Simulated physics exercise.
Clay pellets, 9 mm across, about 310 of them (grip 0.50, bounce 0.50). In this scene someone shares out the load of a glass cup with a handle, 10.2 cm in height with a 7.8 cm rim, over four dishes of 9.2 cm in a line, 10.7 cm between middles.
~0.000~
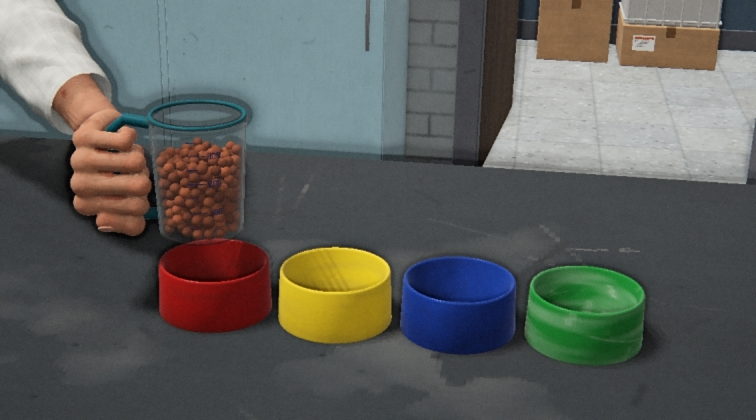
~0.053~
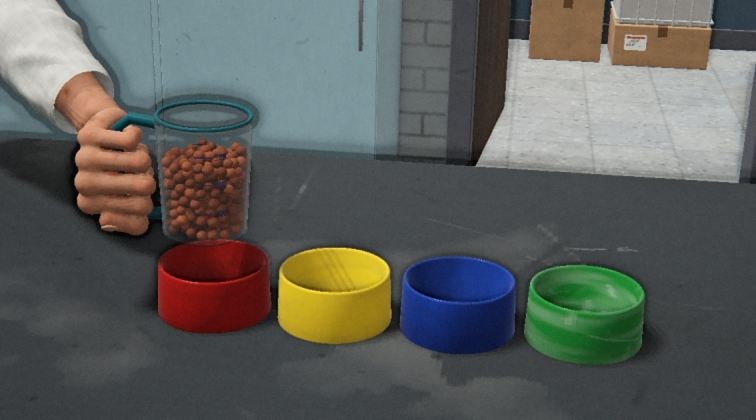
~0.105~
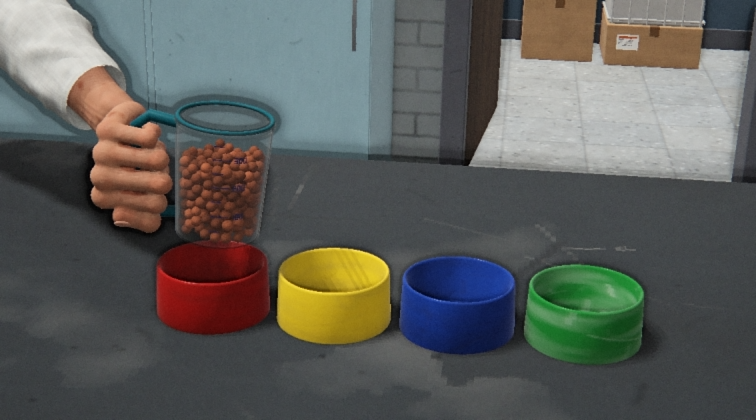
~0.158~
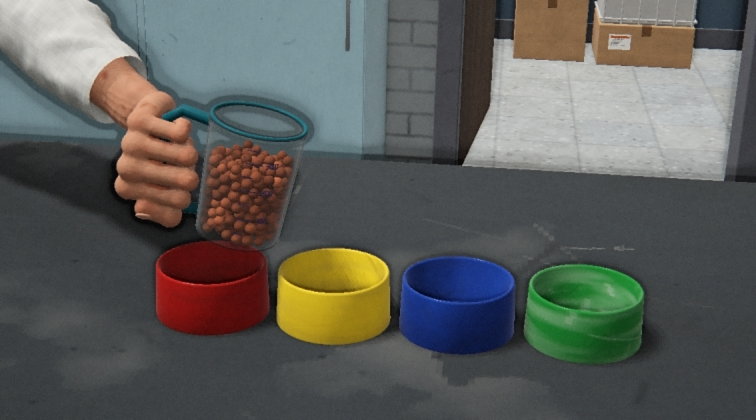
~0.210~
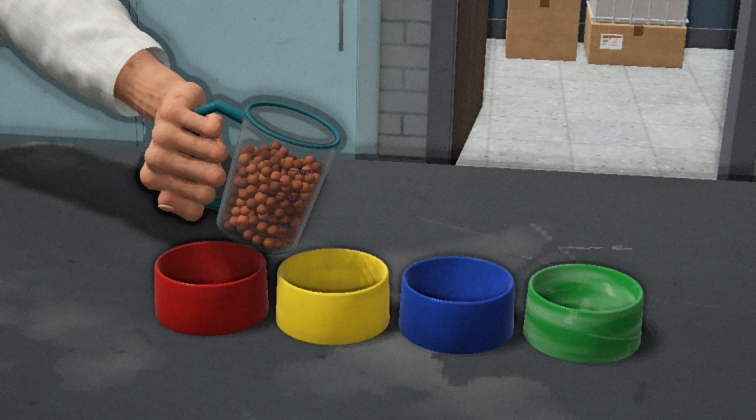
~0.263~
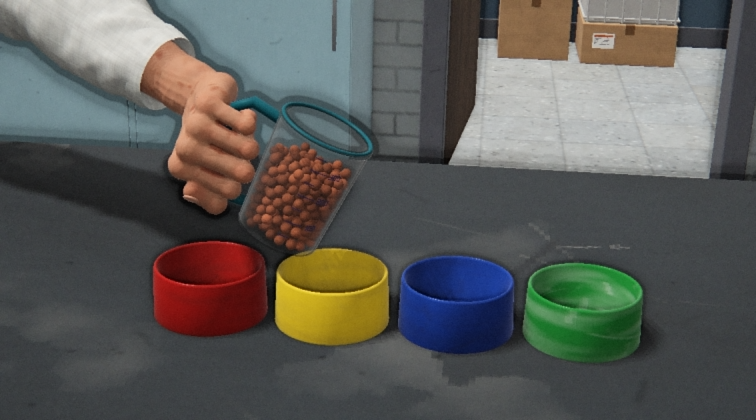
A hand moving a clear handled cup of brown pellets rightward above red, yellow, blue and green dishes while tilting it rightward.
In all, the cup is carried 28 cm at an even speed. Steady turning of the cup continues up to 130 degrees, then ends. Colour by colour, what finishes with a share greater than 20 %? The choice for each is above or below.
Red - below it, blue - below it, green - above it, yellow - below it, counter - below it.
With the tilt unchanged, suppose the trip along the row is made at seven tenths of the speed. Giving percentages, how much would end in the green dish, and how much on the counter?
In that case green 100, counter 0.
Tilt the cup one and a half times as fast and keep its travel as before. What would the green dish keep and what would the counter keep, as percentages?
Shares - green: 100, counter: 0.
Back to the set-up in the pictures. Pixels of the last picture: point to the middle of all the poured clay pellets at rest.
Centre at rest: Approx. (588, 308) px.
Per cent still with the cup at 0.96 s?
Somewhere close to 80 percent.
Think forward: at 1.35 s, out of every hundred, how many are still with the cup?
Some 5 %.
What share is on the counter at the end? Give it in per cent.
5 %.
After 0.68 s, tilt 75 degrees; cup holds 100 %.
After 0.96 s, tilt 109 degrees; cup holds 80 %, green 15 %.
Then, at 1.35 s, tilt 130 degrees; cup holds 5 %, green 95 %.
By 1.8 s all is still; red 0 %, blue 0 %, green 95 %, yellow 0 %, counter 5 %.
